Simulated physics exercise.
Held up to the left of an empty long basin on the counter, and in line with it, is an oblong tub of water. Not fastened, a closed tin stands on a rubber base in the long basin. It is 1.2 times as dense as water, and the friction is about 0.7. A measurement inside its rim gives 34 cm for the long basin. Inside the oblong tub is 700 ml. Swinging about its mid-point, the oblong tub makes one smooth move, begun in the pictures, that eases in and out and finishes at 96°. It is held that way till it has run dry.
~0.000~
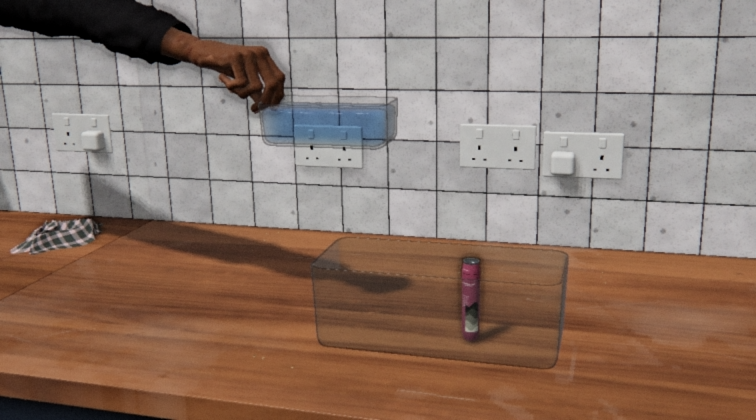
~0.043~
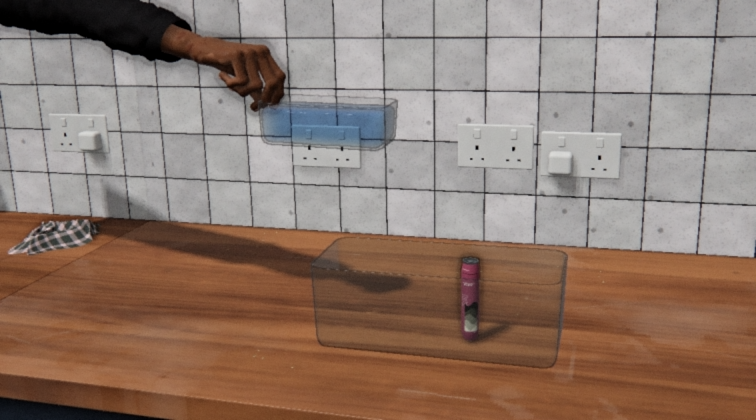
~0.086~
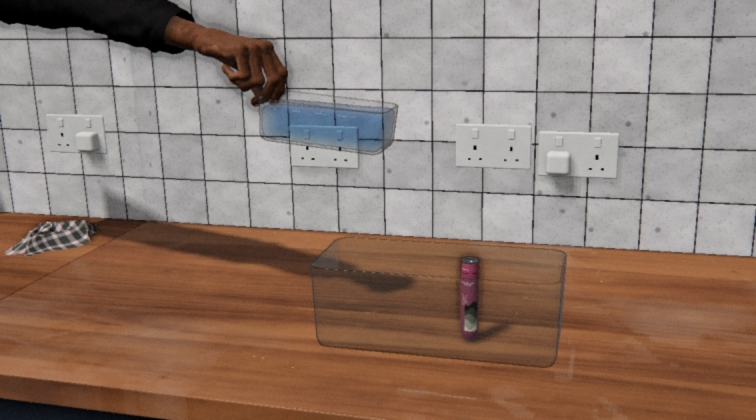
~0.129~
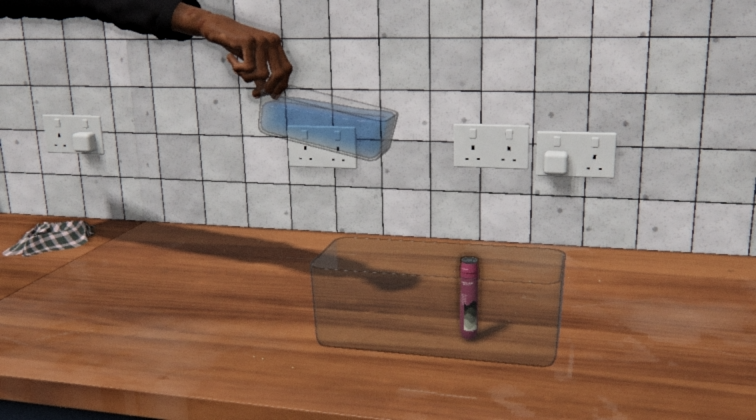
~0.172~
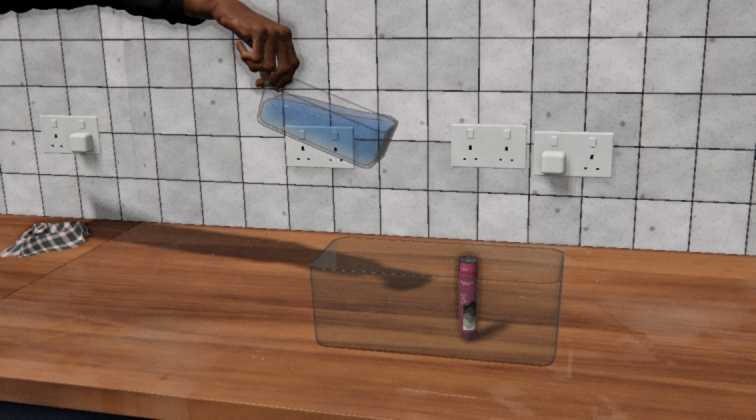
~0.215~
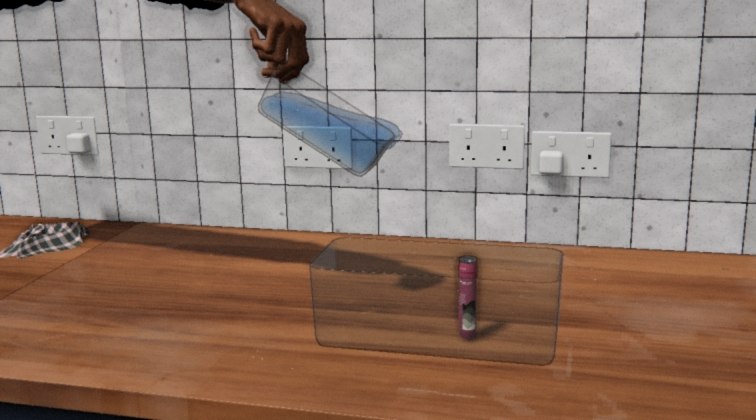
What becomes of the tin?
It keels over.
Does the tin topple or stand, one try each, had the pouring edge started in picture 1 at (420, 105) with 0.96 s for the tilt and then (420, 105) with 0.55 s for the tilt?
Run one: It does not tip. Run two: It tumbles.
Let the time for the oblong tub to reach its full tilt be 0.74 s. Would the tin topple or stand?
Outcome - the tin comes down.
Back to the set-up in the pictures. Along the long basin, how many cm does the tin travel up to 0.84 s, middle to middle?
The tin has gone some 1 cm.
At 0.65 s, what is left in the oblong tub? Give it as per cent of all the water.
2 %.
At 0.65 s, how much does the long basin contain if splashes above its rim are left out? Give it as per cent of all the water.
Looks like about 86 % of the whole amount.
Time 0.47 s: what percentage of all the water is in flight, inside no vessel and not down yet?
About 62 per cent.
By 0.47 s the tilt is 91° and 10 per cent is still to pour; the tin stands where it began.
By 0.65 s the tilt is 96° and 2 per cent is still to pour; the tin leans 8°.
By 0.84 s the tilt is 96° and 1 per cent is still to pour; the tin leans 4°.
By 1.05 s the tilt is 96° and 0 per cent is still to pour; the tin leans 48°.
At rest the tin lies on its side.
